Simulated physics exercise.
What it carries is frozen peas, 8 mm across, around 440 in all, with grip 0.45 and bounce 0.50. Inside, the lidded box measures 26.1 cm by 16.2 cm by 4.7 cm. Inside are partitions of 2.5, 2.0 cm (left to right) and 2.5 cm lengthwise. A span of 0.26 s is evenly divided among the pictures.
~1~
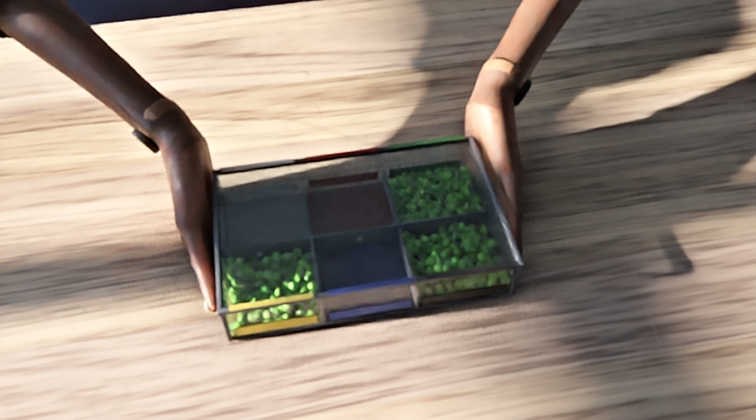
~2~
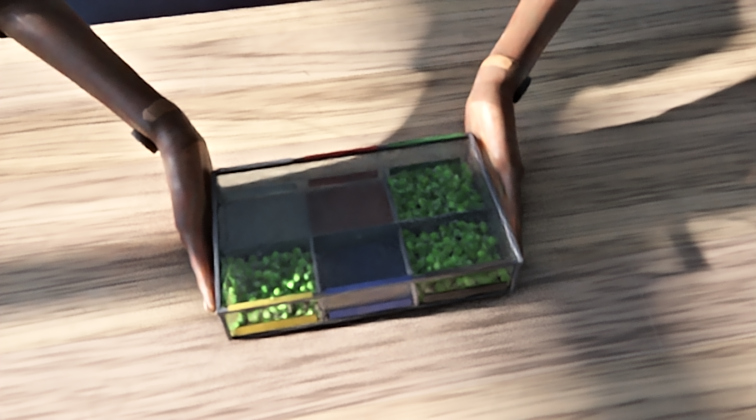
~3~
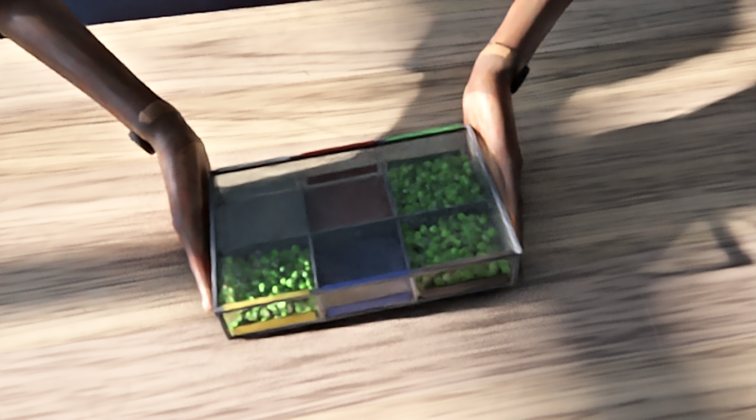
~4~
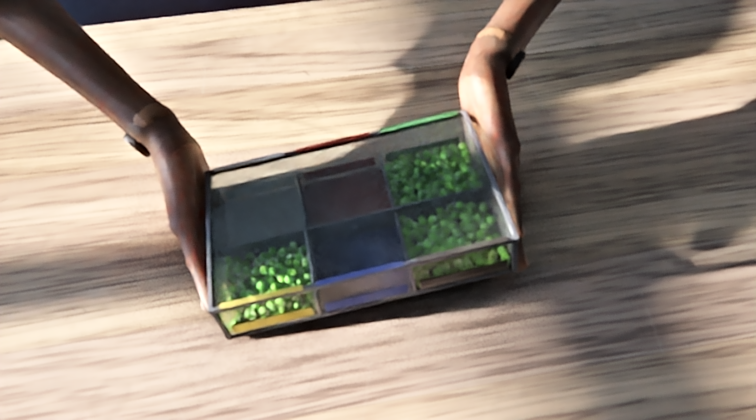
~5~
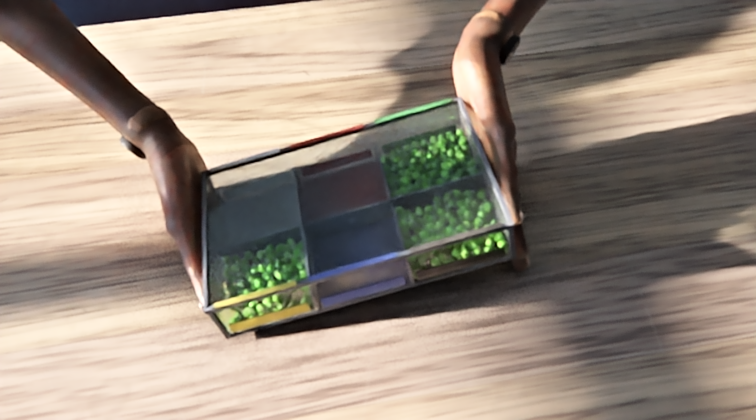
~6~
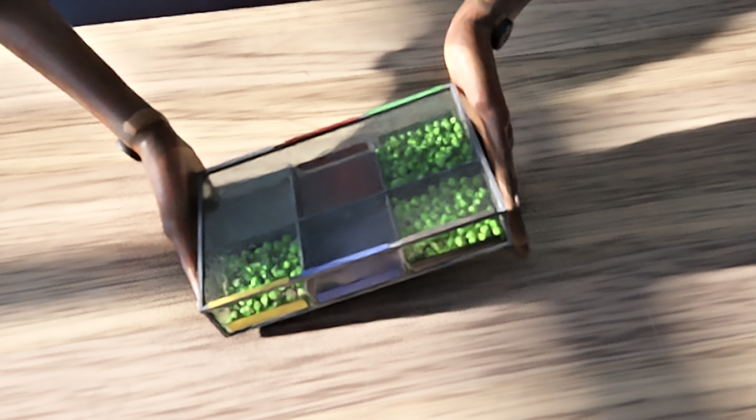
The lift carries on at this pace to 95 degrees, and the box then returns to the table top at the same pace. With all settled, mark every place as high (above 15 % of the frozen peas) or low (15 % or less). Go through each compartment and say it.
Red: Low; blue: Low; green: Low; yellow: High; white: High; black: Low.
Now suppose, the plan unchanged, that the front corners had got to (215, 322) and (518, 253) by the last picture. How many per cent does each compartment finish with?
It comes out as red at 0 percent, blue at 35 percent, green at 0 percent, yellow at 50 percent, white at 0 percent and black at 15 percent.
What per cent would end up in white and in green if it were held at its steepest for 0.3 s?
In per cent: White 55; green 0.
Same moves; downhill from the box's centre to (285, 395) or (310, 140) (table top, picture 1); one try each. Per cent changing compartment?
Roughly 55 per cent on the first try and 55 per cent on the second.
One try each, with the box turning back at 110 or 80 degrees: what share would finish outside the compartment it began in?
Some 75 and 55 per cent.
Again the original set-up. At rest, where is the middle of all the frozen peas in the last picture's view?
Look around (252, 247) in the last picture.
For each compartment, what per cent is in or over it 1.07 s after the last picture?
It splits as red 5, blue 10, green 20, yellow 35, white 20 and black 15 percent.
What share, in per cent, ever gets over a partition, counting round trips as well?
I'd say near 70 percent of them.
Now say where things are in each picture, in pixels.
In the first picture, box tilt 0 degrees, front corners at (222, 310) and (518, 263); green 40 %, yellow 25 %, black 35 %.
In the second picture, box tilt 1 degrees, front corners at (221, 310) and (518, 260).
In the third picture, box tilt 4 degrees, front corners at (218, 309) and (517, 251), lowest corner left back.
In the fourth picture, box tilt 8 degrees, front corners at (214, 309) and (513, 238), lowest corner left back.
In the fifth picture, box tilt 12 degrees, front corners at (209, 308) and (508, 223), lowest corner left back.
In the sixth picture, box tilt 16 degrees, front corners at (204, 308) and (501, 209), lowest corner left back; green 40 %, yellow 25 %, black 35 %.
Then, 1.07 s after the last picture, tilt 95 degrees; red 5 %, blue 10 %, green 20 %, yellow 35 %, white 20 %, black 15 %.
Then, 1.79 s after the last picture, tilt 42 degrees; red 5 %, yellow 45 %, white 50 %.
Then, 2.53 s after the last picture, tilt 0 degrees; red 5 %, yellow 45 %, white 45 %.
In the end, red 5 %, blue 0 %, green 0 %, yellow 45 %, white 45 %, black 0 %.
